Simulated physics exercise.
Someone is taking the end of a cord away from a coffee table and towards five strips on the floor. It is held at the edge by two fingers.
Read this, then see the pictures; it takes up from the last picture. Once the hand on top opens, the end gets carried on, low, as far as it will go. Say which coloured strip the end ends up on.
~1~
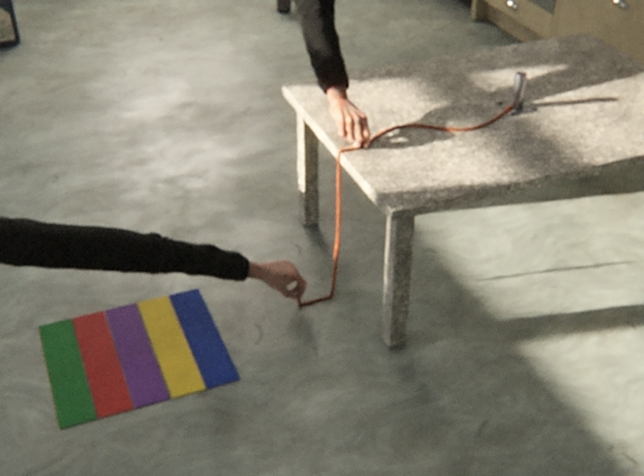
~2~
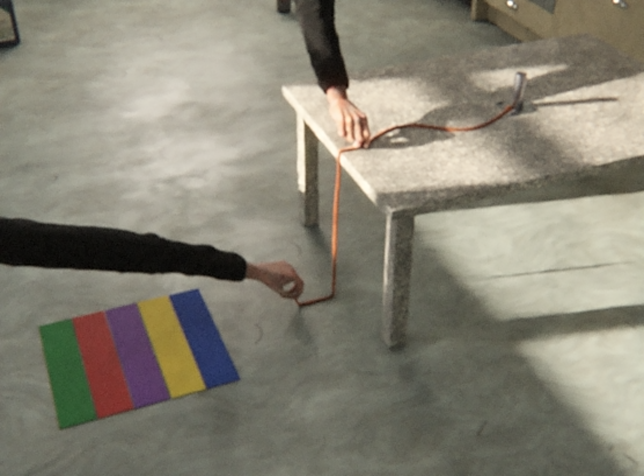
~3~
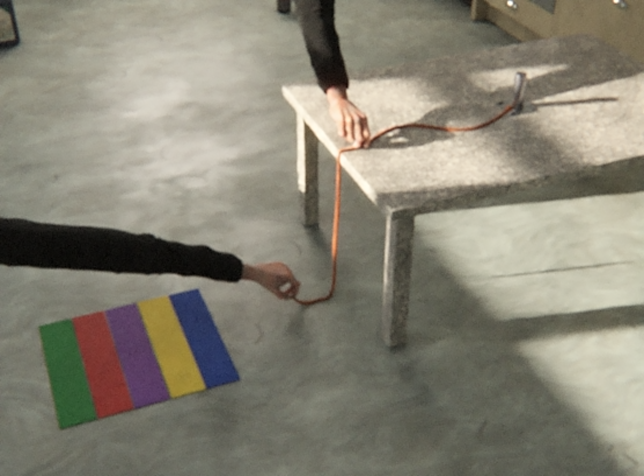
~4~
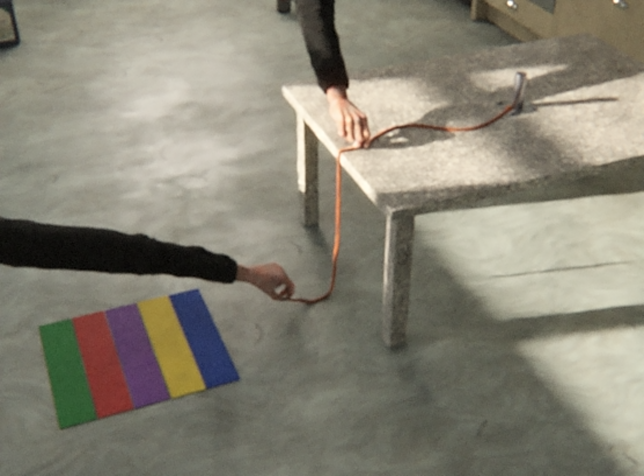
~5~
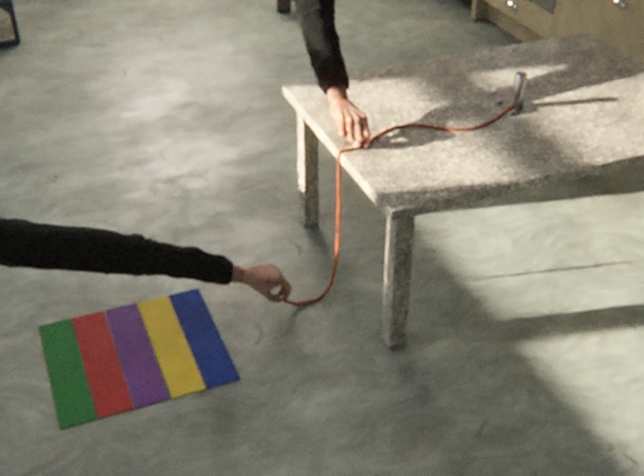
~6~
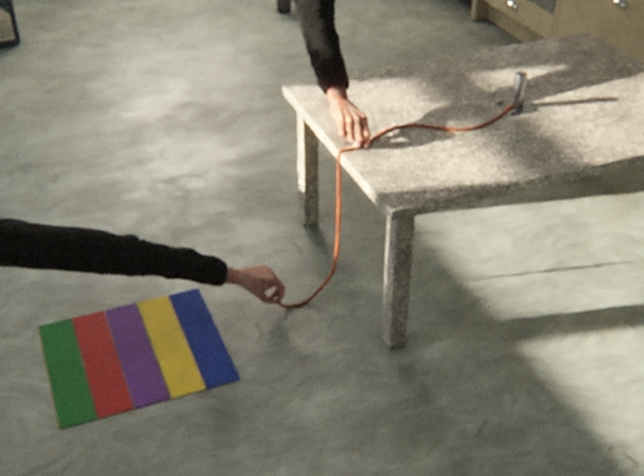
It ends up on the yellow strip.
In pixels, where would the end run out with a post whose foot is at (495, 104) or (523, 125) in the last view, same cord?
Roughly (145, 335), then roughly (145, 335).
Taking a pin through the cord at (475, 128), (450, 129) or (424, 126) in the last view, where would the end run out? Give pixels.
Taking the tries in turn: (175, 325), (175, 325) and (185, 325).
Soon after, end near (225, 313); short of the strips.
After that, end near (188, 322); over blue.
At the stop, end near (166, 328); over yellow. It gets as far as the yellow strip.
